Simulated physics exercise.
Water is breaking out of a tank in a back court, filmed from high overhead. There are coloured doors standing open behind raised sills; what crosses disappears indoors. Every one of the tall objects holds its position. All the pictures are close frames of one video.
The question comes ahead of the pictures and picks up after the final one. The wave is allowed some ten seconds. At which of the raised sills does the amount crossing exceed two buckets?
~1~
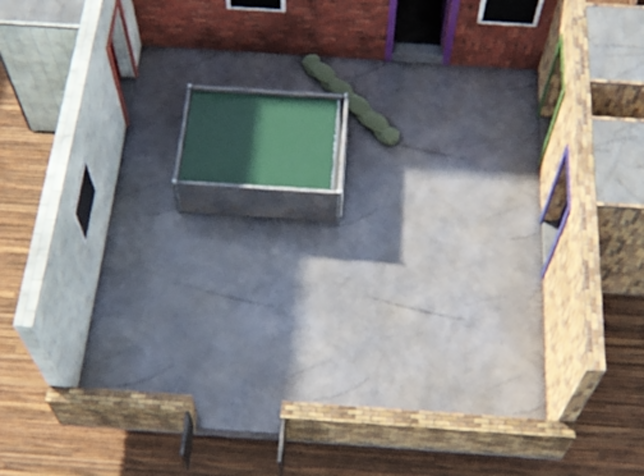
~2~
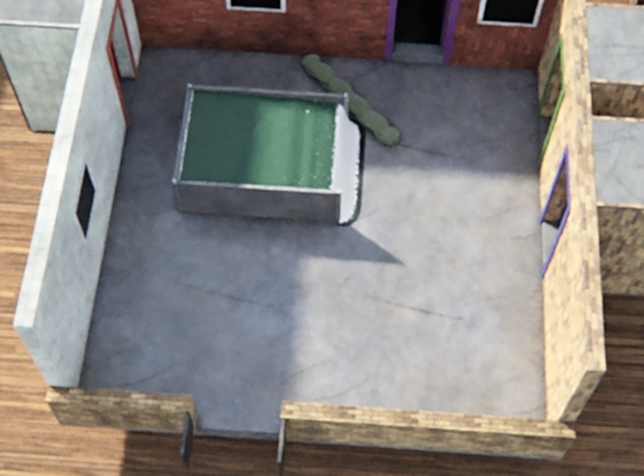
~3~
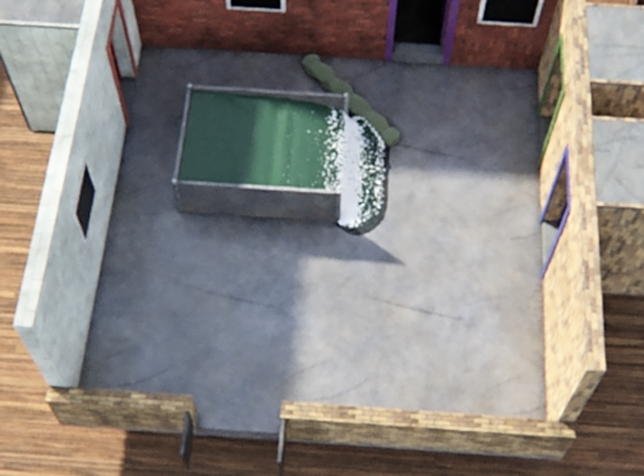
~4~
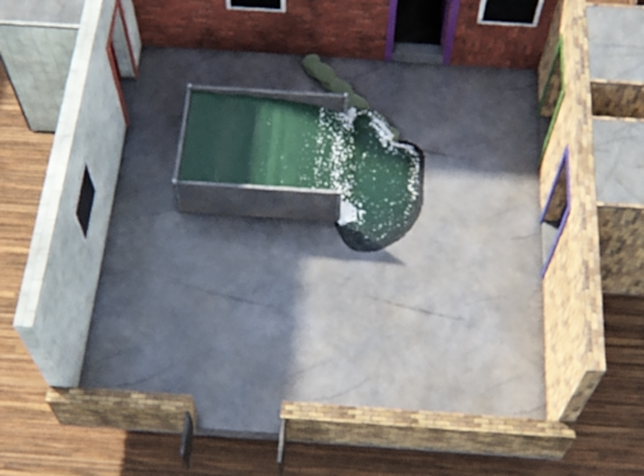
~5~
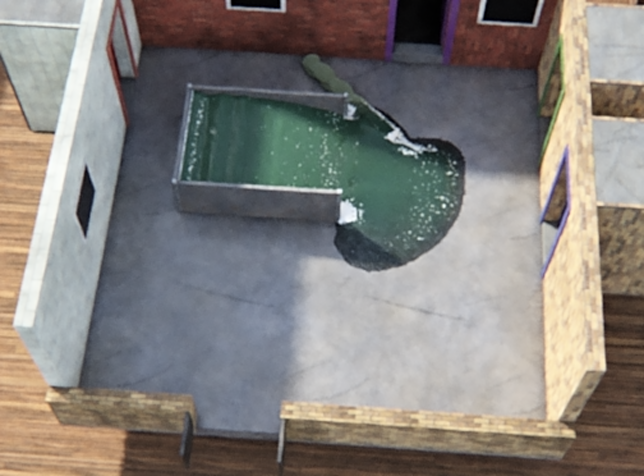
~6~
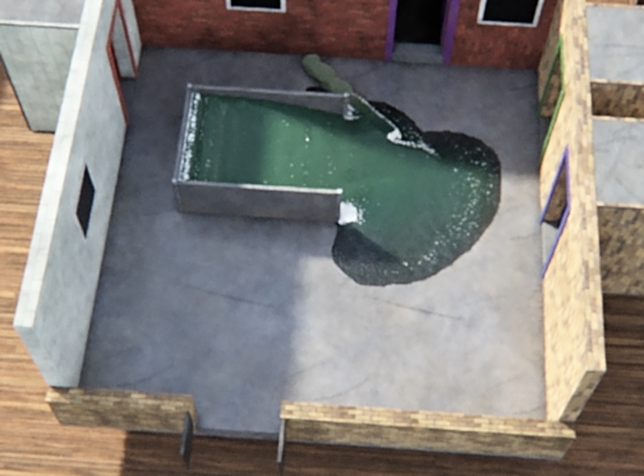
At the end, I expect the blue door to see over two buckets; I expect the green door to see over two buckets; I expect the purple door to see two buckets at most; I expect the red door to see two buckets at most.
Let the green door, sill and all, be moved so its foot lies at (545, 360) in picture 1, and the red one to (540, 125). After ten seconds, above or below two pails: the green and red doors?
Green door: Exceeds the limit. Red door: Exceeds the limit.
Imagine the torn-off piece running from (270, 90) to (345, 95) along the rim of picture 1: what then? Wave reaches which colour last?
I'd go with the blue door.
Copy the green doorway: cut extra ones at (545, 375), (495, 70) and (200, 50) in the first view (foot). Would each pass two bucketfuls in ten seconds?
Note: Door one overshoots; door two overshoots; door three undershoots.
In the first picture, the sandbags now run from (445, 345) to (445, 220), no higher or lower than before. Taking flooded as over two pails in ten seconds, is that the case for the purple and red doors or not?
Purple falls short, and red exceeds the limit.
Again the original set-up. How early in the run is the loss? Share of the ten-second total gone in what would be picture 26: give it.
I get 75 percent.
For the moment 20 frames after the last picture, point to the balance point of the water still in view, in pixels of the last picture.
Near (417, 209) in the last view.
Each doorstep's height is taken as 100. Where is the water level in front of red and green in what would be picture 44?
The first is near 80 per cent, the second near 130 per cent.
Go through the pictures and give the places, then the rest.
The first frame shows still water in the tank at (263, 140).
In the second frame, the front is at (348, 122), out from the gap at (340, 163).
In the third frame, water pours out at (340, 164) and has run to (359, 230).
In the fourth frame, water pours out at (340, 165) and has run to (380, 244).
In the fifth frame, water pours out at (340, 166) and has run to (451, 220).
In the sixth frame, the front is at (494, 201), out from the gap at (340, 166).
A moment on, water covers 35 % of the floor; the blue door under two buckets in, the green door under two buckets in, the purple door not reached, the red door not reached.
Next, water covers 45 % of the floor; the blue door far over two buckets in, the green door far over two buckets in, the purple door wet at the sill, nothing in, the red door not reached.
Then, water covers 50 % of the floor; the blue door far over two buckets in, the green door far over two buckets in, the purple door wet at the sill, nothing in, the red door not reached.
Later, water covers 85 % of the floor; the blue door far over two buckets in, the green door far over two buckets in, the purple door wet at the sill, nothing in, the red door wet at the sill, nothing in.
In the end, water covers 95 % of the floor; the blue door far over two buckets in, the green door far over two buckets in, the purple door wet at the sill, nothing in, the red door wet at the sill, nothing in.
